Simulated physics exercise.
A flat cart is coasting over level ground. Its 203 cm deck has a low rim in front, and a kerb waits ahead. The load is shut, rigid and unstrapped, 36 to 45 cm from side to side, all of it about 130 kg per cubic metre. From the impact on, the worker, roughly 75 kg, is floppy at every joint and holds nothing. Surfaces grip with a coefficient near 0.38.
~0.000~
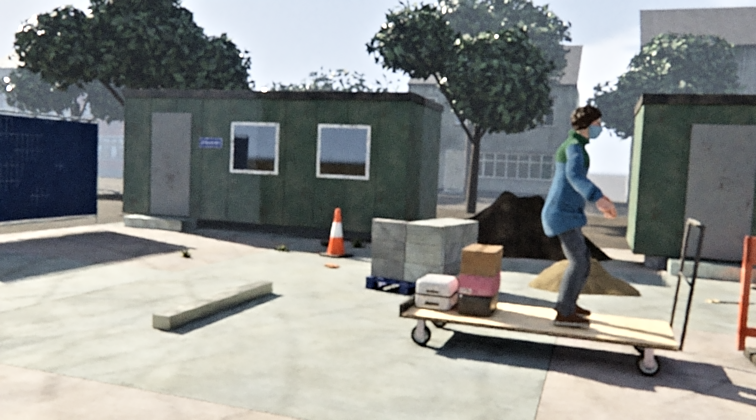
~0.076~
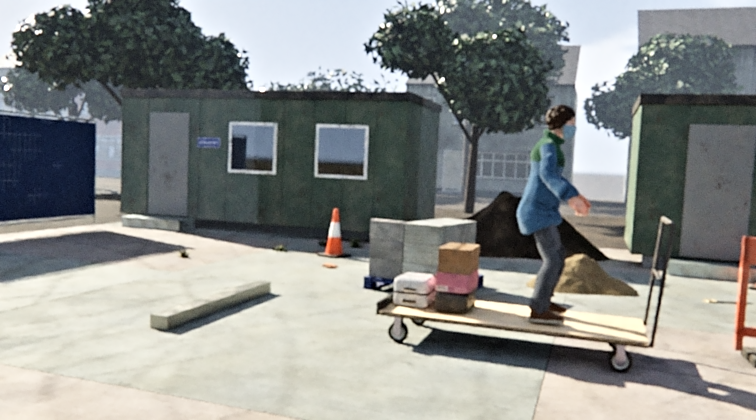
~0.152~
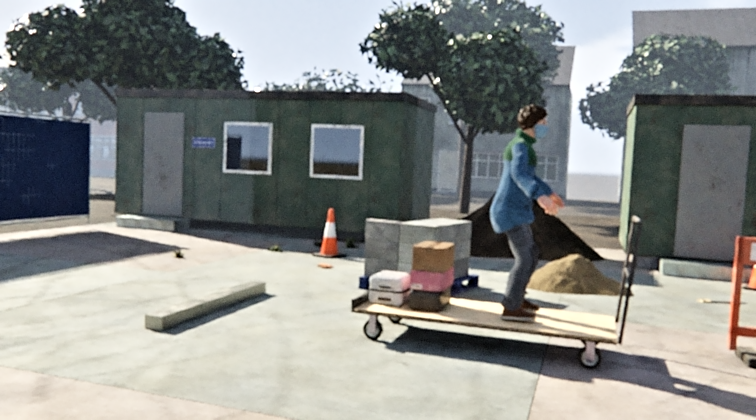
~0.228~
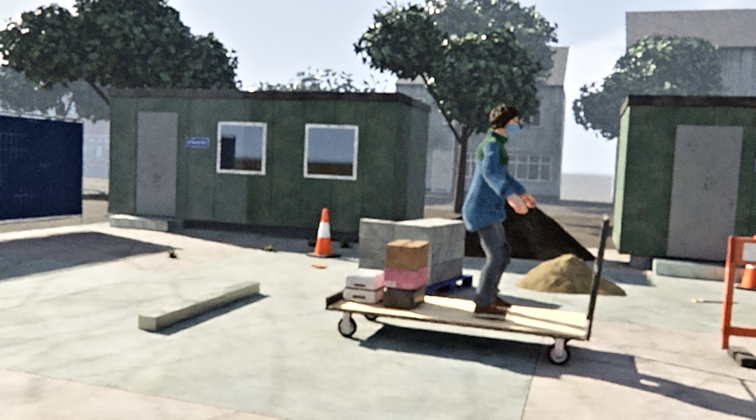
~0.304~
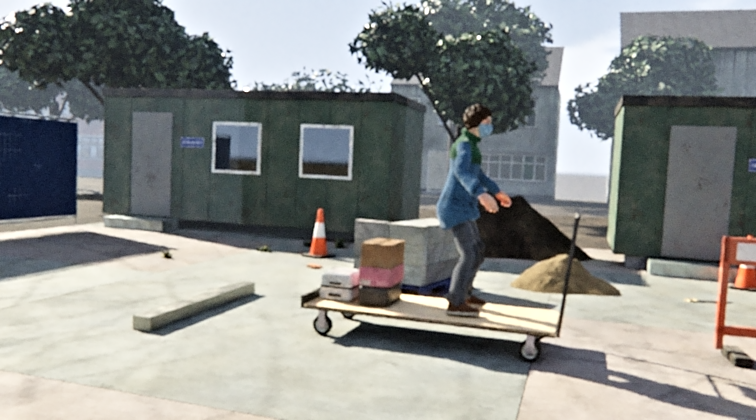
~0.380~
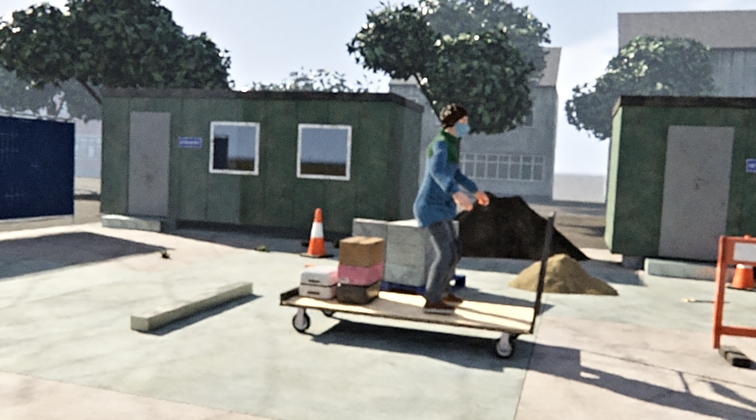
A flat cart carrying a few stacked boxes and a standing worker in a blue coat and face mask rolled steadily left across the yard, while the worker's arms shifted out in front.
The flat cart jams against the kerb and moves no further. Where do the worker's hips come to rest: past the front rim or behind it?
In the end the worker's hips go over the front rim.
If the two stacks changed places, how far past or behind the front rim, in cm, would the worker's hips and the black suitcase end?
In that case hips 20 past, black 20 behind.
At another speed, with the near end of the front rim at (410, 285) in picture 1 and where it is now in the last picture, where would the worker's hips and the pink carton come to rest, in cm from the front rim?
In that case hips 0 behind, pink 50 behind.
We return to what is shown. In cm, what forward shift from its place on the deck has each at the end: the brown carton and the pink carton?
About: Brown 140, pink 10.
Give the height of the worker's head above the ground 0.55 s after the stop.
About 100 cm.
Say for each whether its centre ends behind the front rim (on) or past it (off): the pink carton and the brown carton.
Pink on, brown off.
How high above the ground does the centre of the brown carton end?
Roughly 10 cm above it.
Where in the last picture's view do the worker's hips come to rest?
Around (182, 287).
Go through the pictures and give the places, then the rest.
In the first frame, hips (563, 213), brown carton (482, 260), rim corner (400, 313); 0 cm covered, 190 to go.
In the second frame, hips (538, 211), brown carton (459, 258), rim corner (378, 310); 18 cm covered, 172 to go.
In the third frame, hips (511, 210), brown carton (434, 256), rim corner (352, 308); 35 cm covered, 155 to go.
In the fourth frame, hips (483, 209), brown carton (408, 254), rim corner (327, 306); 53 cm covered, 137 to go.
In the fifth frame, hips (457, 208), brown carton (384, 253), rim corner (302, 304); 71 cm covered, 119 to go.
In the sixth frame, hips (434, 206), brown carton (362, 251), rim corner (281, 301); 88 cm covered, 102 to go. Speed about 2.3 m/s.
The wheels strike at 0.82 s.
After 1.07 s the worker's hips are 58 cm behind the rim, near (258, 223) in the last picture's view.
After 1.37 s the worker's hips are 16 cm behind the rim, near (216, 244) in the last picture's view.
After 1.82 s the worker's hips are 12 cm past the rim, near (190, 248) in the last picture's view.
Final state at 3.3 s, past the rim, brown carton and the worker's hips; behind it, white suitcase, pink carton and black suitcase.
